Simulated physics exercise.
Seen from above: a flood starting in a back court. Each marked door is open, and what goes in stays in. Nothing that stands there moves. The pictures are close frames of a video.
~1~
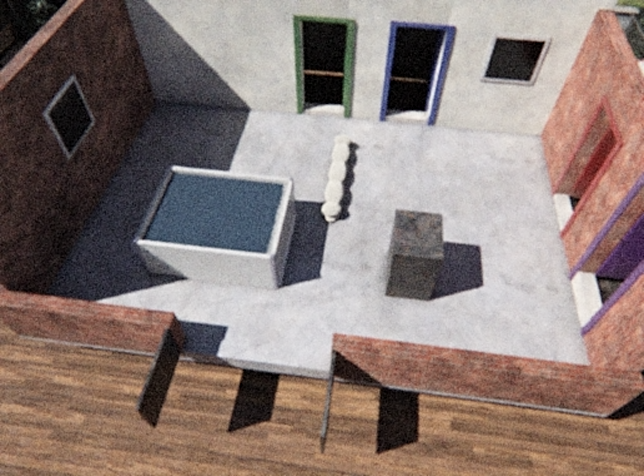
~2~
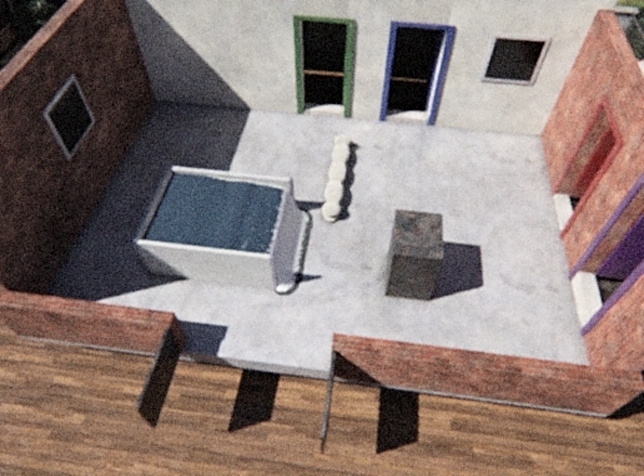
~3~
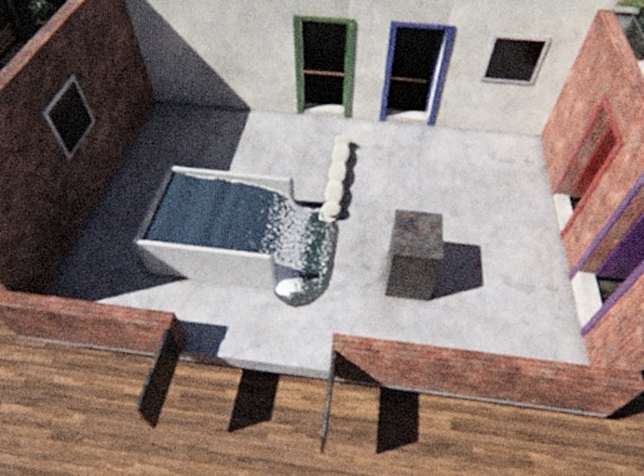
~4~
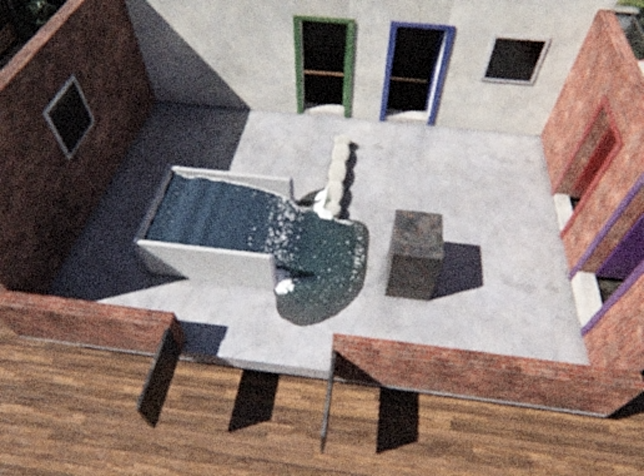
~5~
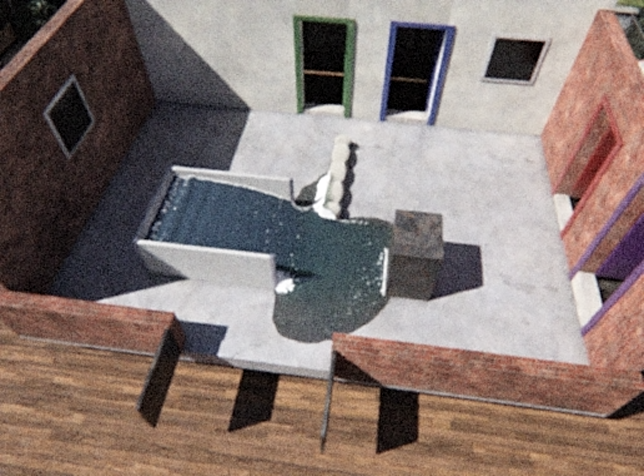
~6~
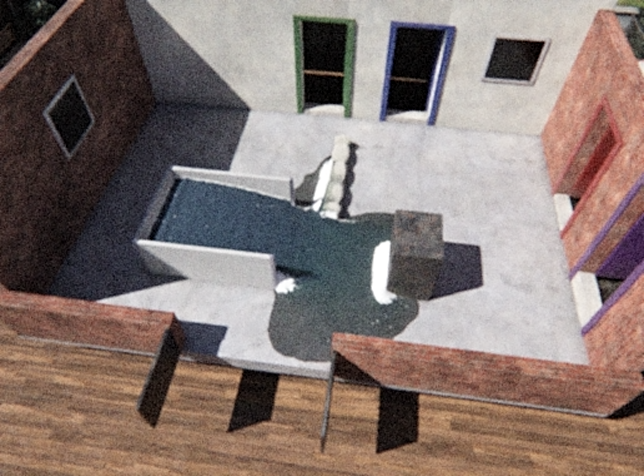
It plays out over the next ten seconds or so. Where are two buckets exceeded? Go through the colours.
One by one: The purple door admits no more than that; the red door lets in a lot; the blue door admits no more than that; the green door admits no more than that.
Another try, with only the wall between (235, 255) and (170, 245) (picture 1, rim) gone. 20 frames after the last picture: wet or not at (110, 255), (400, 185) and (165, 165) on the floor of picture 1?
In that order: Covered, clear, flooded.
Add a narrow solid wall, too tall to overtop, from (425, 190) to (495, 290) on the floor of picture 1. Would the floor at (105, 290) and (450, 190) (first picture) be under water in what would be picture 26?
One after the other: Free of water, clear.
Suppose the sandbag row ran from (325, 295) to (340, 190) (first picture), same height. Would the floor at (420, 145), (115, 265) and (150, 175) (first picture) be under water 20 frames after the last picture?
One after the other: Under water, no water, free of water.
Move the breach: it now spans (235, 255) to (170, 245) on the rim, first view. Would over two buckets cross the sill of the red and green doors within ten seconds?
Then: Red holds, green holds.
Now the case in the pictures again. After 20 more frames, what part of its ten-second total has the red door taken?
About 65 per cent.
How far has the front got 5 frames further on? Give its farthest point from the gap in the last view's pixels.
At about (559, 238).
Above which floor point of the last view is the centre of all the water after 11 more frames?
Close to (349, 253).
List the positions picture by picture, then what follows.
In the first frame, still water in the open tank at (218, 212).
In the second frame, the front is at (280, 292), out from the gap at (282, 237).
In the third frame, the front is at (304, 301), out from the gap at (283, 239).
In the fourth frame, water pours out at (283, 240) and has run to (325, 191).
In the fifth frame, the front is at a hidden place, out from the gap at (283, 241).
In the sixth frame, the front is at a hidden place, out from the gap at (283, 241).
A moment on, water covers 30 % of the floor; the purple door not reached, the red door not reached, the blue door not reached, the green door wet at the sill, nothing in.
Next, water covers 45 % of the floor; the purple door wet at the sill, nothing in, the red door under two buckets in, the blue door not reached, the green door wet at the sill, nothing in.
Then, water covers 65 % of the floor; the purple door wet at the sill, nothing in, the red door over two buckets in, the blue door wet at the sill, nothing in, the green door under two buckets in.
Later, water covers 75 % of the floor; the purple door wet at the sill, nothing in, the red door far over two buckets in, the blue door wet at the sill, nothing in, the green door under two buckets in.
In the end, water covers 90 % of the floor; the purple door wet at the sill, nothing in, the red door far over two buckets in, the blue door under two buckets in, the green door under two buckets in.
